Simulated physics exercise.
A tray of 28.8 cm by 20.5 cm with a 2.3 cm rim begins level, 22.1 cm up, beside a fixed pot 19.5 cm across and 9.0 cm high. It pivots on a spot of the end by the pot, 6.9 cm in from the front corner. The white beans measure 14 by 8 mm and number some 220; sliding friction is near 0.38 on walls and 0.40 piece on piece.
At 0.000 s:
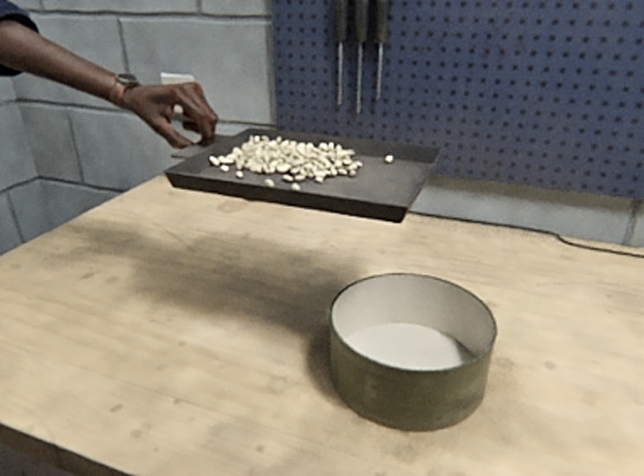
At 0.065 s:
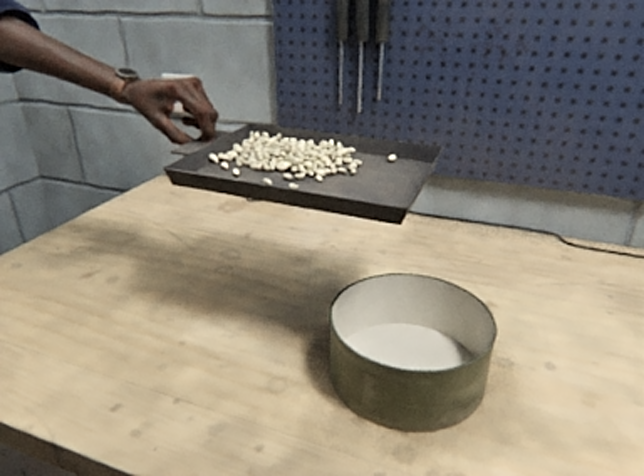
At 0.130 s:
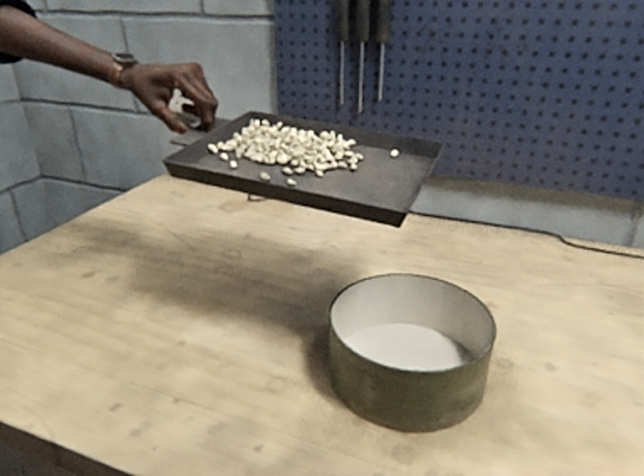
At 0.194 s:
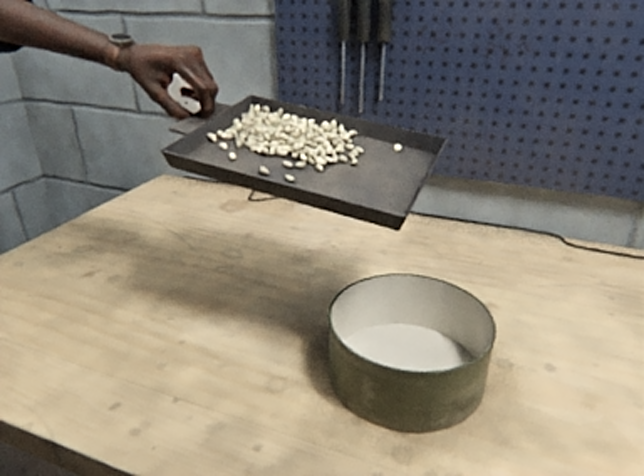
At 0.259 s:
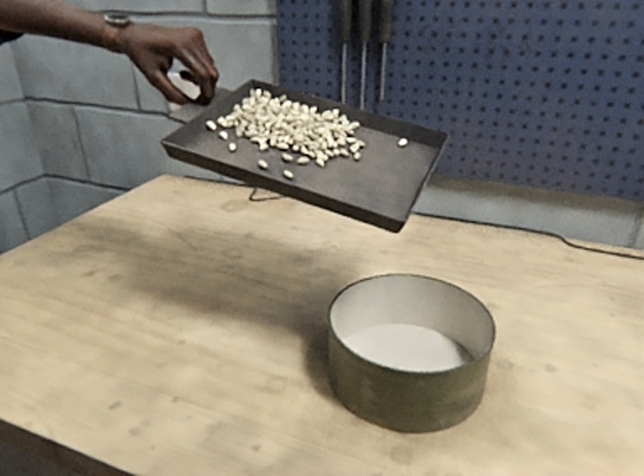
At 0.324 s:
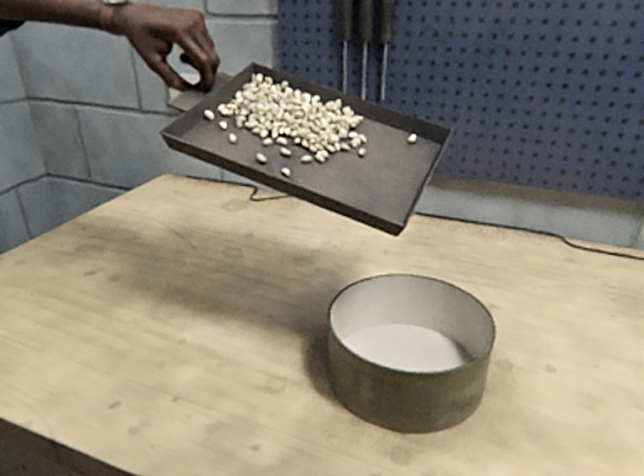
A dark tray of white beans tilted gradually, its left end rising and its right front corner dipping slightly, while a hand stayed at the raised end and a round pot sat still on the wooden table.
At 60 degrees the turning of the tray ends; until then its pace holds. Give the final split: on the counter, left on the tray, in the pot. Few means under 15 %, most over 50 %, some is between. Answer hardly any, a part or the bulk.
On the counter: Hardly any; left on the tray: A part; in the pot: The bulk.
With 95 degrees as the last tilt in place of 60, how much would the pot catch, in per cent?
In that case some 95 per cent.
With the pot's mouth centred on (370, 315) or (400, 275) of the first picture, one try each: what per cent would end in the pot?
Some 50 and 0 per cent.
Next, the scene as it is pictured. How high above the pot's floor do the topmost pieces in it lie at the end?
Roughly 2.0 cm.
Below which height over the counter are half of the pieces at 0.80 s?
Roughly 24 cm.
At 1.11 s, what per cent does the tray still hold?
About 40 per cent.
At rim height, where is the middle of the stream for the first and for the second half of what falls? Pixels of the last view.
At about (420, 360), then at (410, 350).
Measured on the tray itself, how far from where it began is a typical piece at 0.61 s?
About 6 cm.
Then, at 0.61 s, tilt 39 degrees; the tray holds 100 %, the pot 0 %.
After 0.80 s, tilt 53 degrees; the tray holds 95 %, the pot 0 %.
Then, at 1.11 s, tilt 60 degrees; the tray holds 40 %, the pot 50 %.
At rest (2.1 s), counter 5 %, tray 35 %, pot 60 %.
